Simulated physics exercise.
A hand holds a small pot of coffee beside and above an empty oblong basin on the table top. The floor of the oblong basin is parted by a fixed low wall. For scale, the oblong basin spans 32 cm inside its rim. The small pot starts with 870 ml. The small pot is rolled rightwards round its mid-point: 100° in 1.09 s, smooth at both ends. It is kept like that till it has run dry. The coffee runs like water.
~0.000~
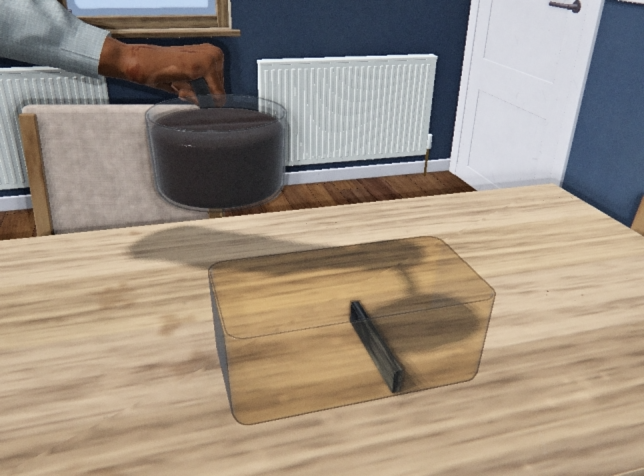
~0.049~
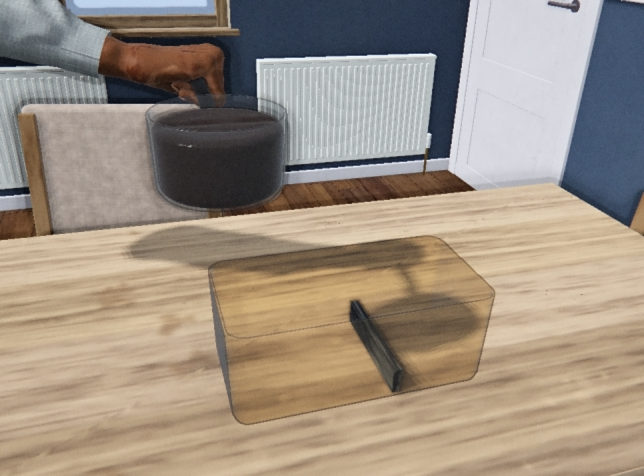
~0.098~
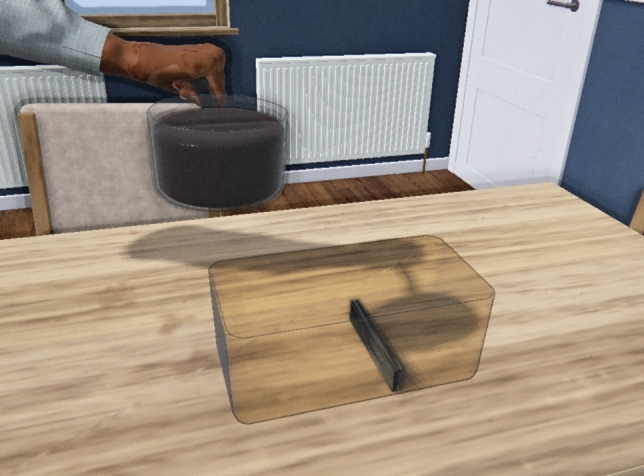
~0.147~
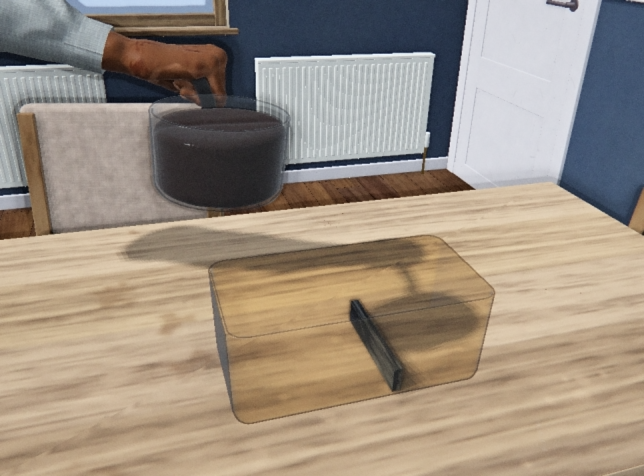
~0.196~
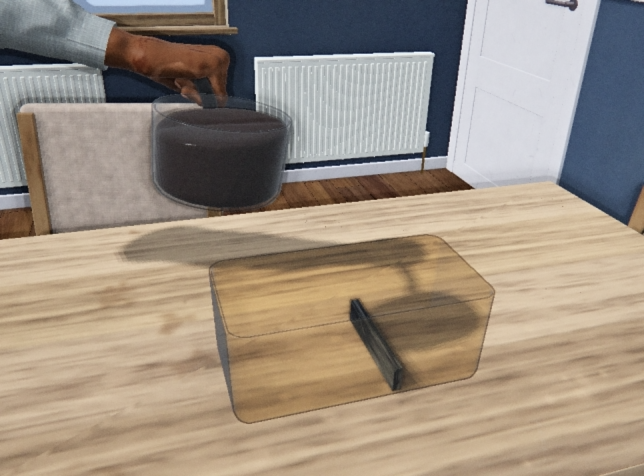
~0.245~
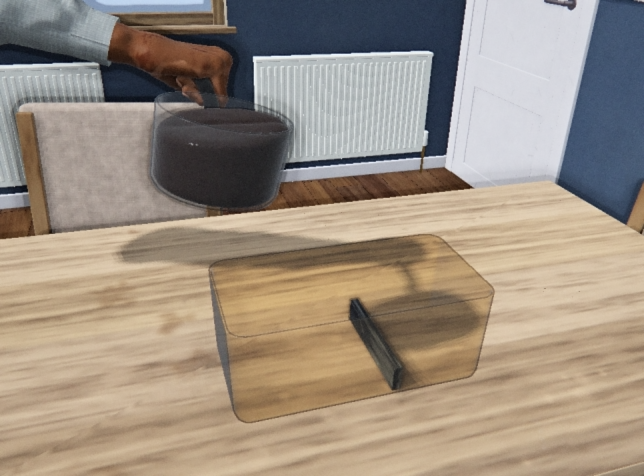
The footage shows a hand holding a small clear pot of dark coffee above and beyond an empty, transparent oblong basin on a wooden table; the pot stays nearly still, then tilts slightly to the right as the hand turns it.
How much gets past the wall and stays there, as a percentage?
About 13 per cent.
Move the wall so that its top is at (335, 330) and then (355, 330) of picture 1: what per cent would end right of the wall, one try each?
In turn about 65 and 45 per cent.
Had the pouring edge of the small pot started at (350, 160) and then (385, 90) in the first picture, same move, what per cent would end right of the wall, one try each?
In turn about 65 and 65 per cent.
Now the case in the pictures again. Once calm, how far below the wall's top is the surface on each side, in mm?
Some 10 mm on the left and 30 mm on the right.
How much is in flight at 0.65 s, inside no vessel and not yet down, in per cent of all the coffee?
About 30 per cent.
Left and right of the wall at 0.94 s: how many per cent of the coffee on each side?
Some 58 per cent left and 10 right.
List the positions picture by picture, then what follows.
In the first frame, it leans 0°; its right rim is at (284, 110); the coffee meets the walls at (150, 128) and (280, 120); the oblong basin's rim runs from (216, 300) to (466, 265); the wall's top is at (375, 334).
In the second frame, it leans 0°; its right rim is at (284, 110); the coffee meets the walls at (150, 128) and (280, 120).
In the third frame, it leans 2°; its right rim is at (285, 112); the coffee meets the walls at (151, 127) and (281, 120).
In the fourth frame, it leans 4°; its right rim is at (287, 115); the coffee meets the walls at (153, 127) and (282, 121).
In the fifth frame, it leans 8°; its right rim is at (289, 119); the coffee meets the walls at (155, 129) and (284, 122).
In the sixth frame, it leans 12°; its right rim is at (290, 123); the coffee meets the walls at (155, 129) and (286, 122).
After 0.65 s the tilt is 65° and 64 per cent is still to pour, 7 is left of the wall and 0 right of it.
After 0.94 s the tilt is 96° and 15 per cent is still to pour, 59 is left of the wall and 9 right of it.
After 1.25 s the tilt is 100° and 2 per cent is still to pour, 83 is left of the wall and 11 right of it.
After 1.59 s the tilt is 100° and 0 per cent is still to pour, 86 is left of the wall and 13 right of it.
In the end 86 per cent lies left of the wall, 13 right of it and 1 outside.
